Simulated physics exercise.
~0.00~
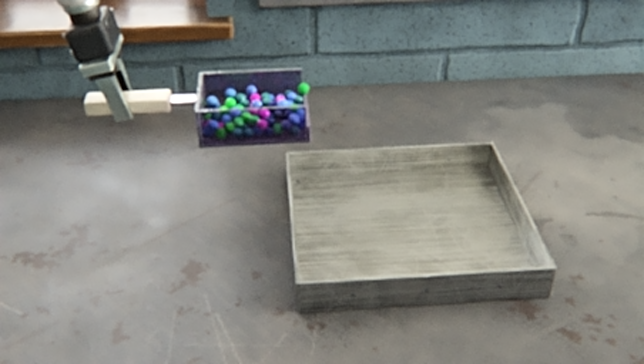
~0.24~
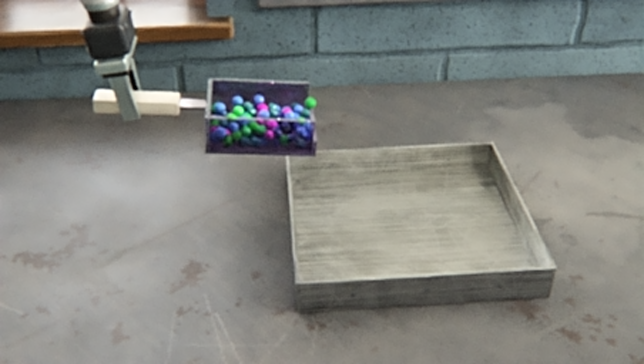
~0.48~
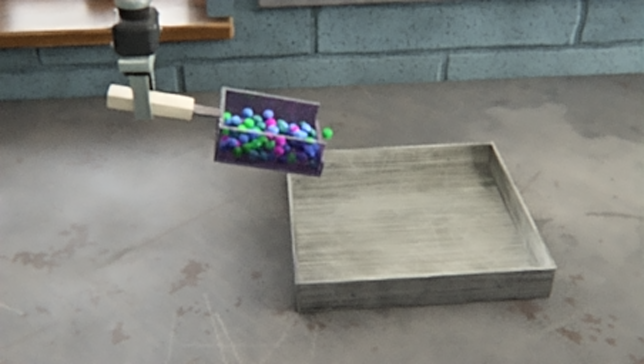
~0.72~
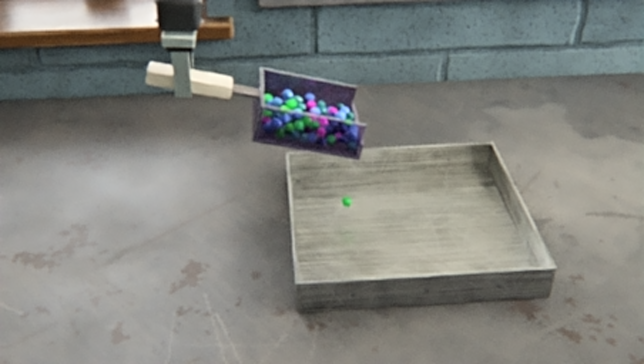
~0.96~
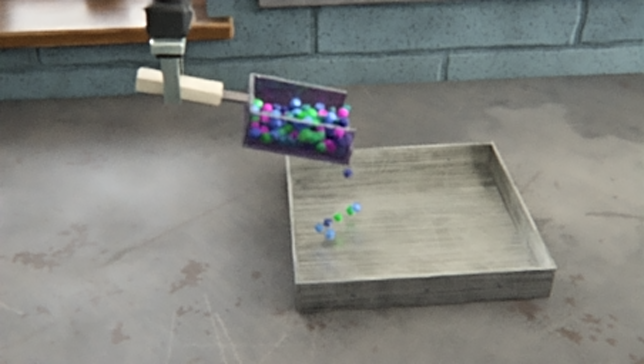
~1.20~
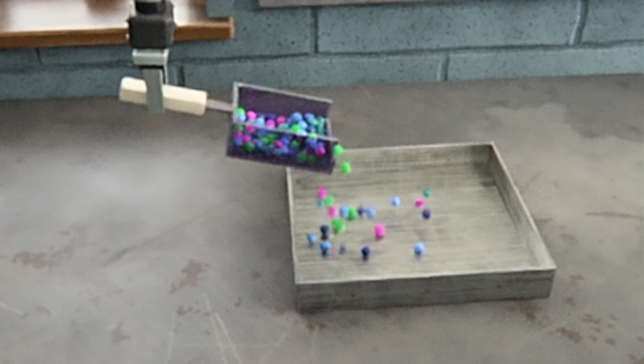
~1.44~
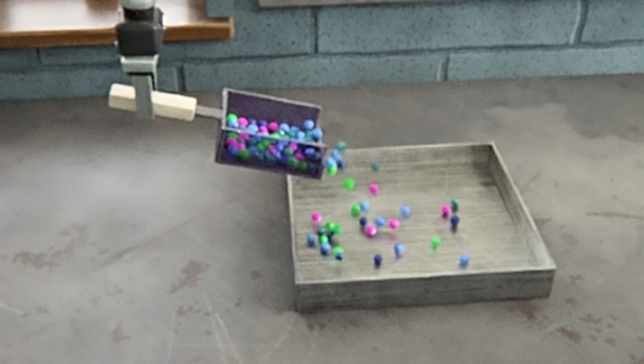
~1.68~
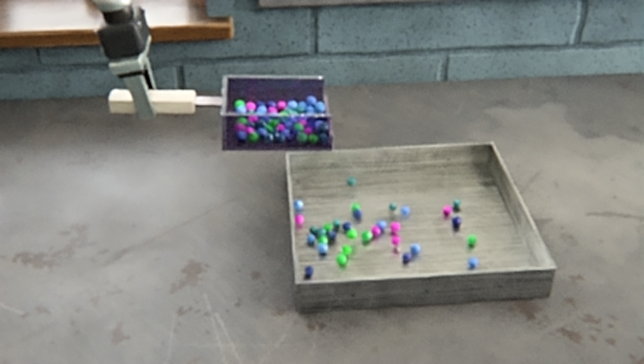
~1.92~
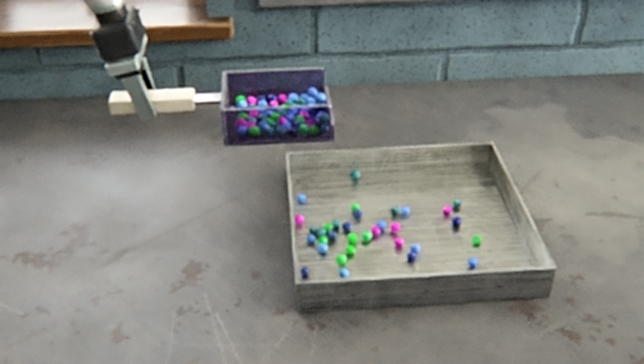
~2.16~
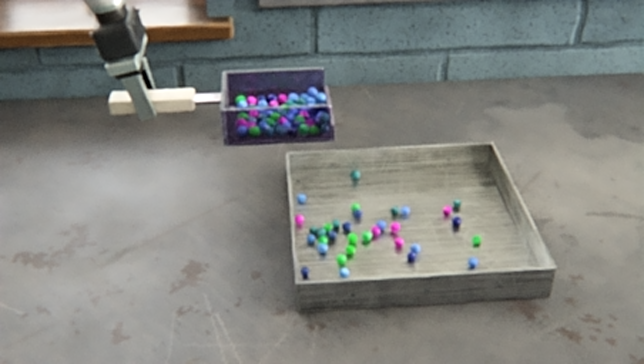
A robot arm tilts a box, spills some colourful balls into a tray, then levels it.
